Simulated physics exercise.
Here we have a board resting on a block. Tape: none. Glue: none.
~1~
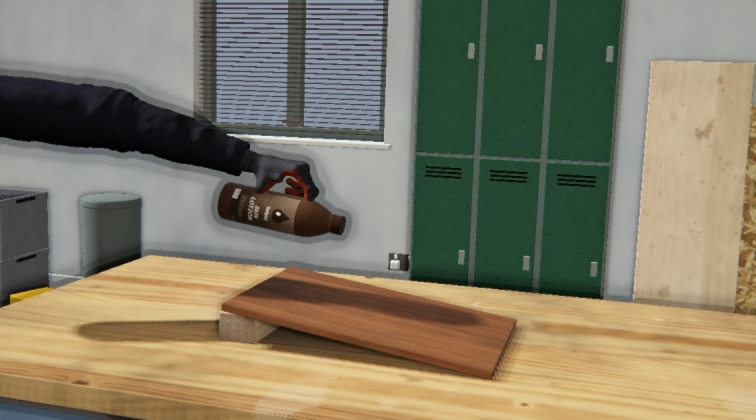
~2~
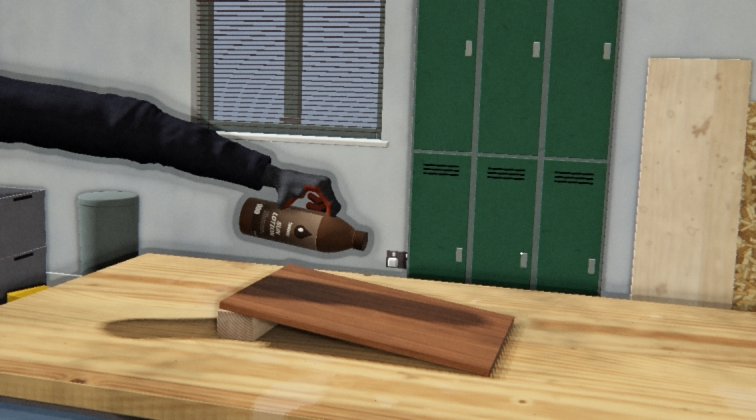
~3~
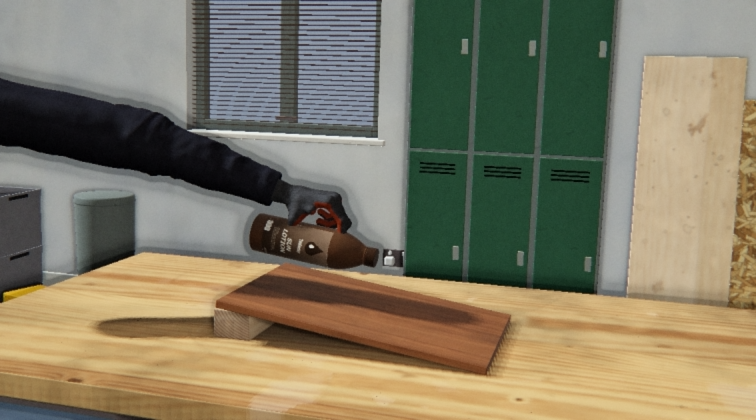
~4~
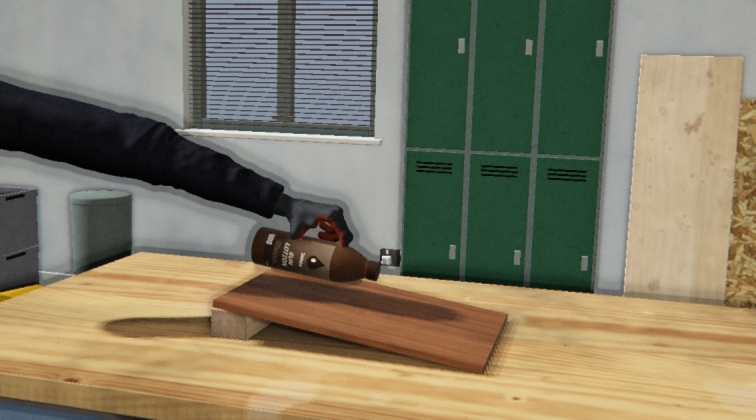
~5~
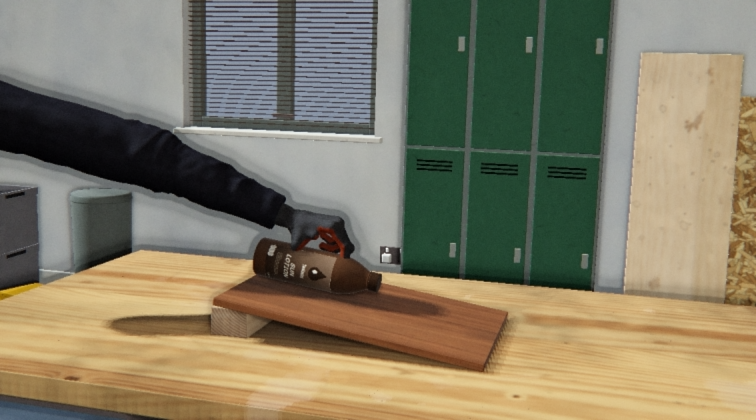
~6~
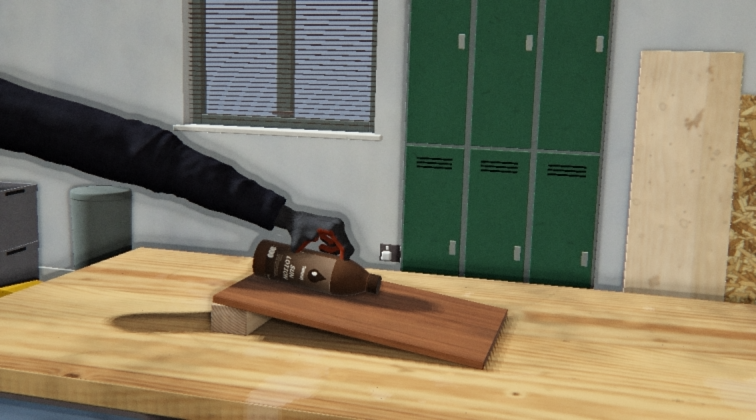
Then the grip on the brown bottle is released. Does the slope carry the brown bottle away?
Most likely it will be immobile.
Then, 0.30 s on from there, no change.
Then, 0.70 s on from there, brown bottle resting near (319, 272).
In the end, it is unmoved. At the end, from the last picture's camera, brown bottle near (319, 272). The brown bottle stays where it is put.
